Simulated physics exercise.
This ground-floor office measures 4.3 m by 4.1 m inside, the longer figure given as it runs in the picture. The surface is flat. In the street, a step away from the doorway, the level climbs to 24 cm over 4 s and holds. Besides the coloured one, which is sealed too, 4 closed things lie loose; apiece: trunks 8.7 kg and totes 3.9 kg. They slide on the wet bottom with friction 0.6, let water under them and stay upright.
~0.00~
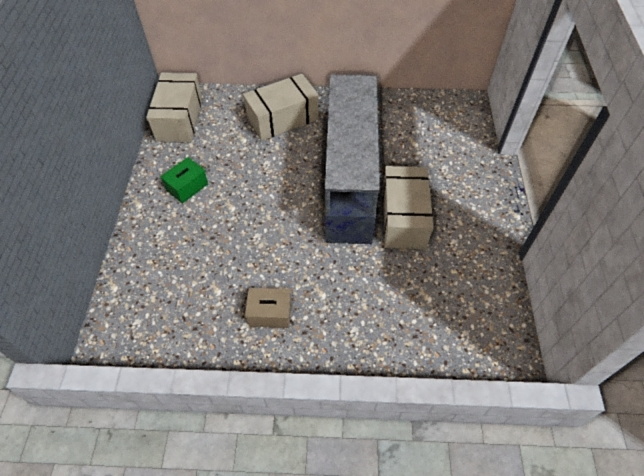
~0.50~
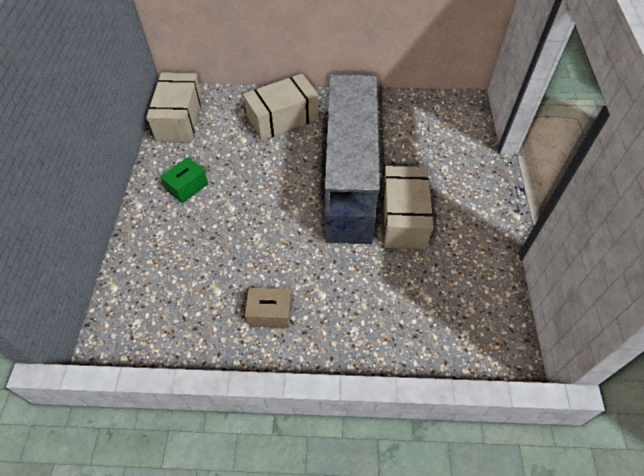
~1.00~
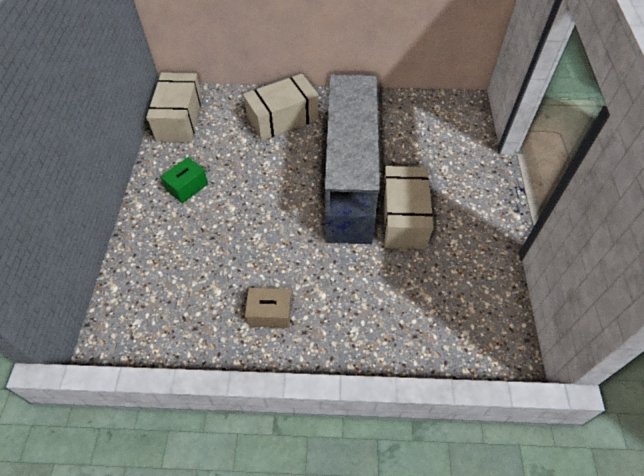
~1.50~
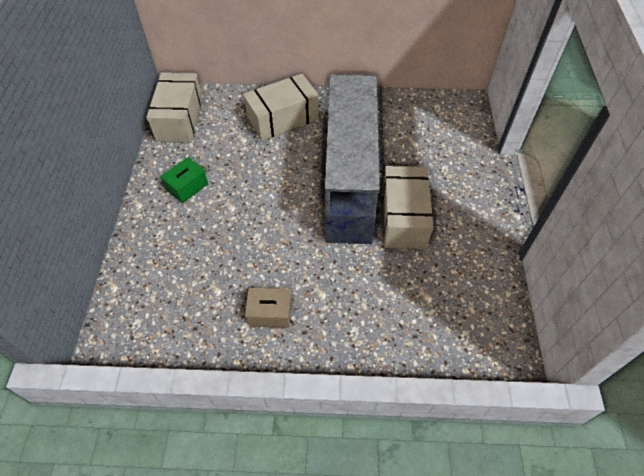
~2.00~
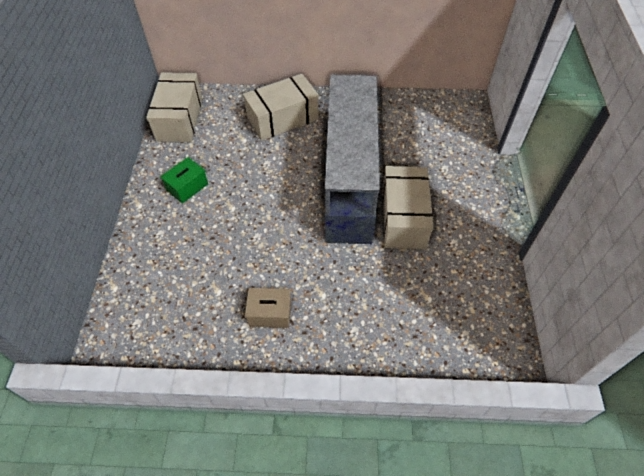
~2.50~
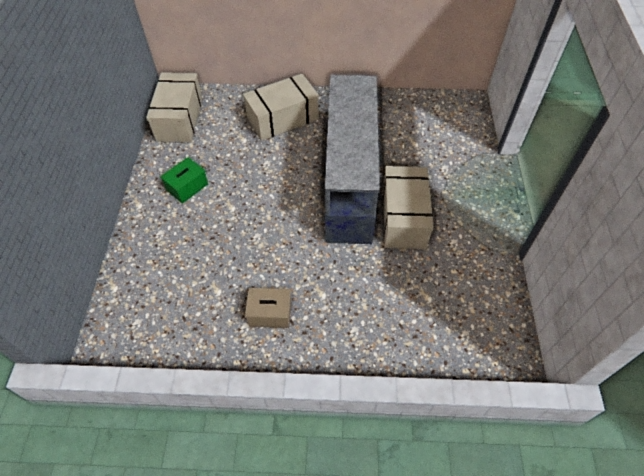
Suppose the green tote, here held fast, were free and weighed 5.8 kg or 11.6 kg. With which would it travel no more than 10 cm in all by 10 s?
For it, neither load is enough.
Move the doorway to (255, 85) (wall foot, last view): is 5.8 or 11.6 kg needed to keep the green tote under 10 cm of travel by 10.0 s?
Then neither load is enough.
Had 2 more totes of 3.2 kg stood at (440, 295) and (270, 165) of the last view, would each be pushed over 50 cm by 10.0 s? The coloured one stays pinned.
In that order: Past it, short of it.
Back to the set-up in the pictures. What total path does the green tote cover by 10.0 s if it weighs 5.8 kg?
Some 100 cm in all.
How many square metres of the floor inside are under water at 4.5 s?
About 6.0 m2.
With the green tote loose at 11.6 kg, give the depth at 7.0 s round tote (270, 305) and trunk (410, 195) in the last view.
About 4 and 7 cm.
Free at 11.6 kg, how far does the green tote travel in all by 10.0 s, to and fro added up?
About 40 cm.
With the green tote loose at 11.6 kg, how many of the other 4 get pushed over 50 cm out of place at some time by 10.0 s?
4 of them.
After 3.5 s the green tote would be 0 cm from its start with 5.8 kg and 0 cm from its start with 11.6 kg; 0 cm of water round it then.
After 4.5 s the green tote would be 0 cm from its start with 5.8 kg and 0 cm from its start with 11.6 kg; 0 cm of water round it then.
After 7.0 s the green tote would be 0 cm from its start with 5.8 kg and 0 cm from its start with 11.6 kg; 0 cm of water round it then.
After 10.0 s the green tote would be 102 cm from its start with 5.8 kg and 38 cm from its start with 11.6 kg; 7 cm of water round it then.
